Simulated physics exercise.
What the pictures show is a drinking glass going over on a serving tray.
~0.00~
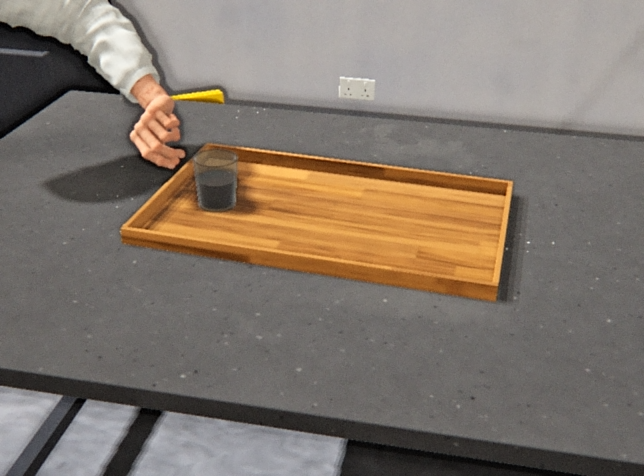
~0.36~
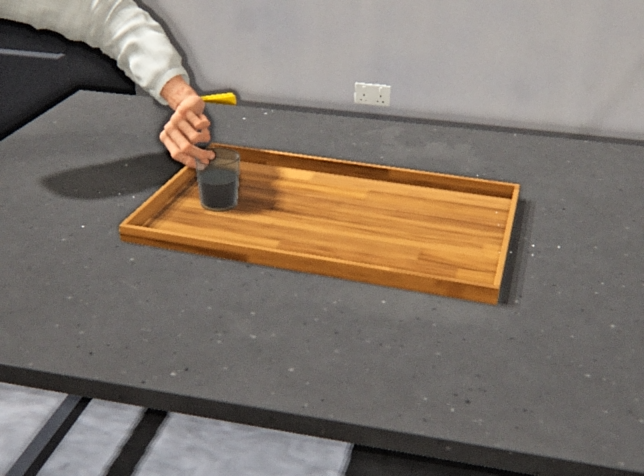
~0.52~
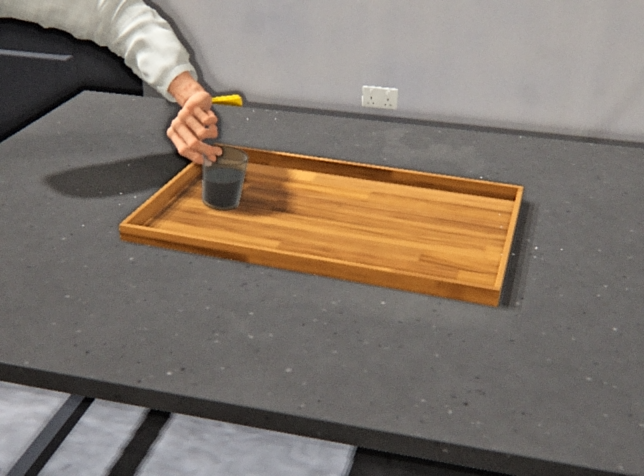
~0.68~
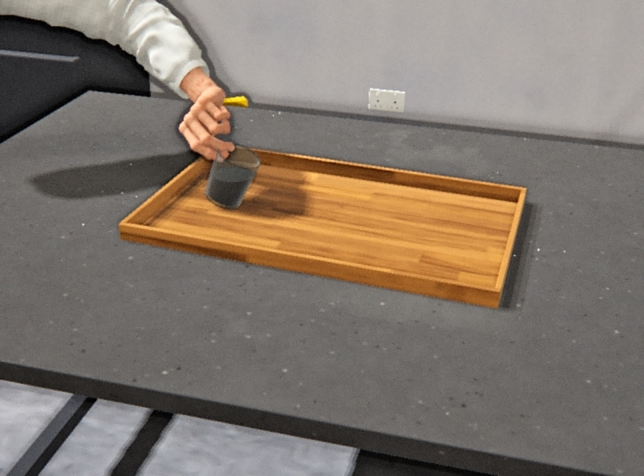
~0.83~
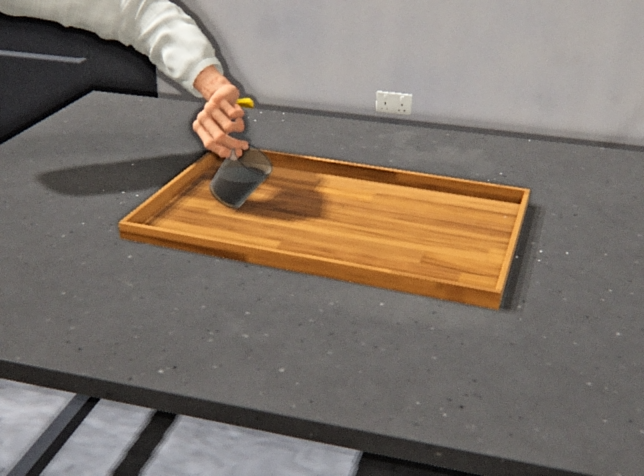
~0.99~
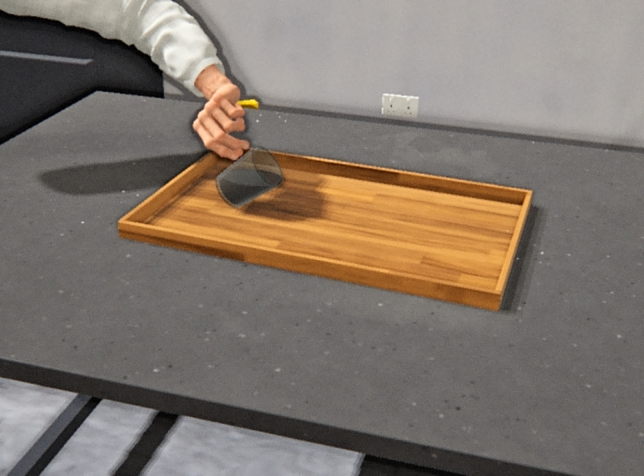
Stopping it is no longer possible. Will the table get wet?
Confined to the tray.
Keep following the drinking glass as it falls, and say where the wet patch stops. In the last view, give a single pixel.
Near (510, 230).
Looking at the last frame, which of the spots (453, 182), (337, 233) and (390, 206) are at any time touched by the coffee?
The first point is outside the spill, the next one is inside the spill, and the last one is inside the spill.
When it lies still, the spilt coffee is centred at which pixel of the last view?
(429, 234).
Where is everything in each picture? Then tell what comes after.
It stands upright; drinking glass (216, 180) about half full; tray (308, 254), in the first picture.
Fingers against its side; drinking glass about half full, surface at (218, 177), in the second picture.
Fingers against its side; drinking glass (224, 177) about half full, in the third picture.
Fingers against its side; drinking glass (232, 175) tipped 20°; tray (306, 254), in the fourth picture.
Fingers against its side; drinking glass (240, 175) tipped 35°, in the fifth picture.
It is falling; drinking glass (249, 178) tipped 50°, in the sixth picture.
After 1.6 s, the drinking glass lies in the tray; the puddle covers about as much as a plate; the rim holds it.
After 2.3 s, the puddle covers about as much as a tray; the rim holds it.
After 3.6 s, the puddle covers about as much as a tray; the rim holds it.
